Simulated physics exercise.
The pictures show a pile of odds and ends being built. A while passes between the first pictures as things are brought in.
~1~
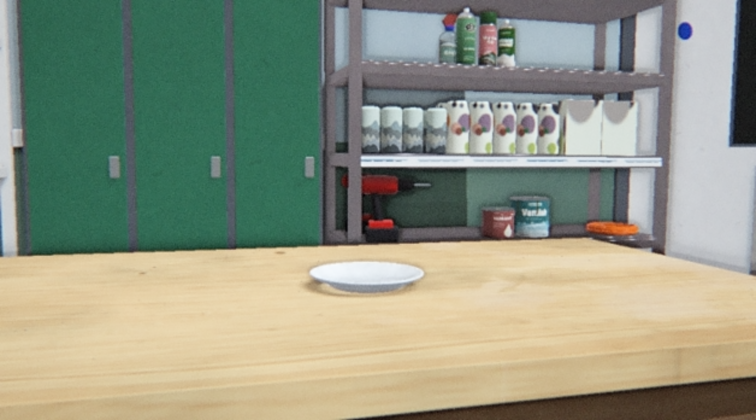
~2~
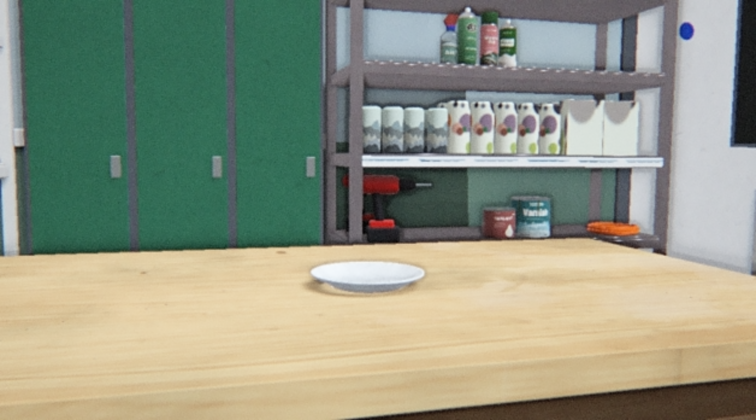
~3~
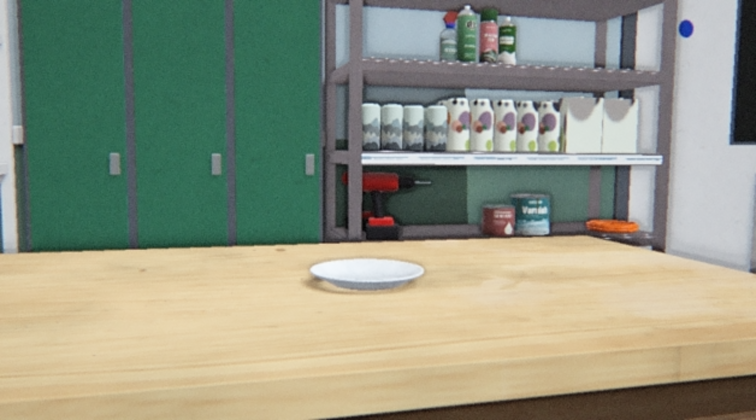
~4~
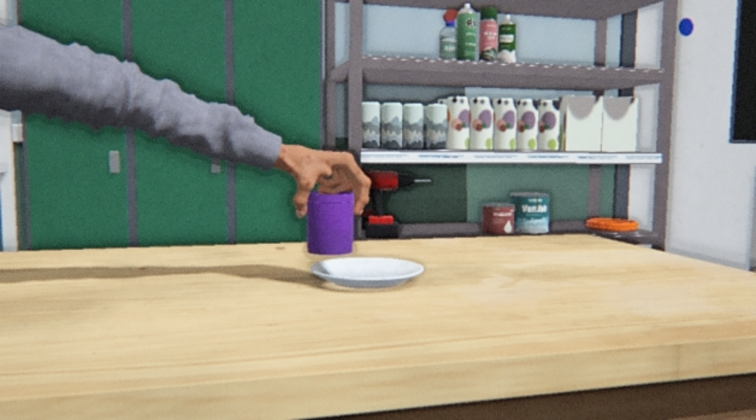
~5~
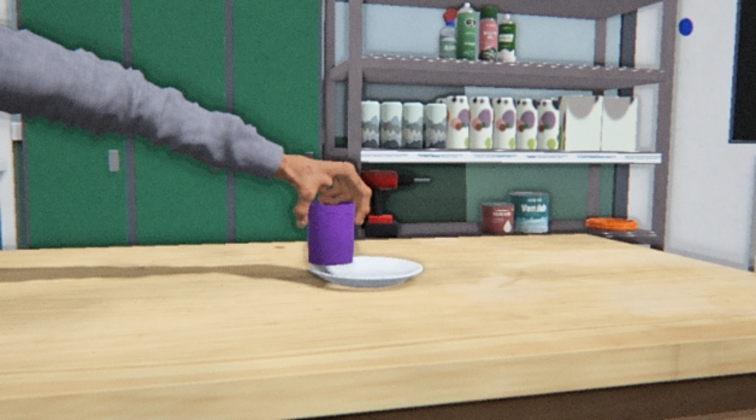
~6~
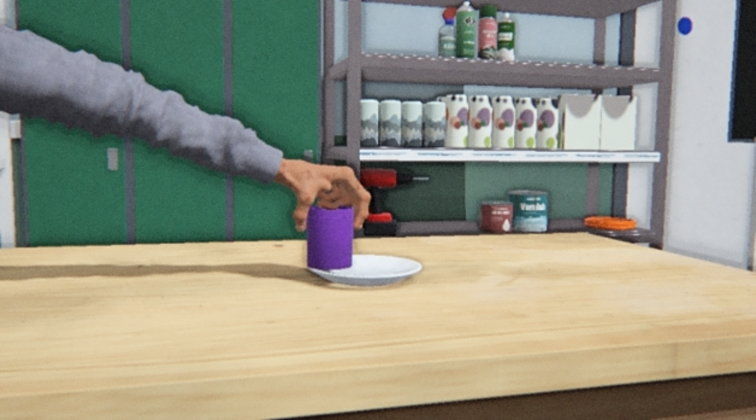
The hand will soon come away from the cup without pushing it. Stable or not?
The balance works.
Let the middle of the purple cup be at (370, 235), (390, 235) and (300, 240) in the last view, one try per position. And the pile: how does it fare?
Try 1: Stable. Try 2: Stable. Try 3: Falls over.
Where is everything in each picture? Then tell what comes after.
In the first frame, the last thing is not in view yet; white plate (367, 279).
In the second frame, the last thing is not in view yet; white plate (368, 279).
In the third frame, the last thing is not in view yet; white plate (367, 276).
In the fourth frame, on its way; purple cup (330, 223); white plate (367, 275).
In the fifth frame, on its way; purple cup (331, 233); white plate (366, 274).
In the sixth frame, set down, still held; purple cup (330, 237); white plate (365, 272).
Then, 0.50 s on from there, no change.
Then, 1.30 s on from there, purple cup resting near (330, 237).
In the end, both unmoved. At the end, from the last picture's camera, purple cup near (330, 237). The pile stays up.
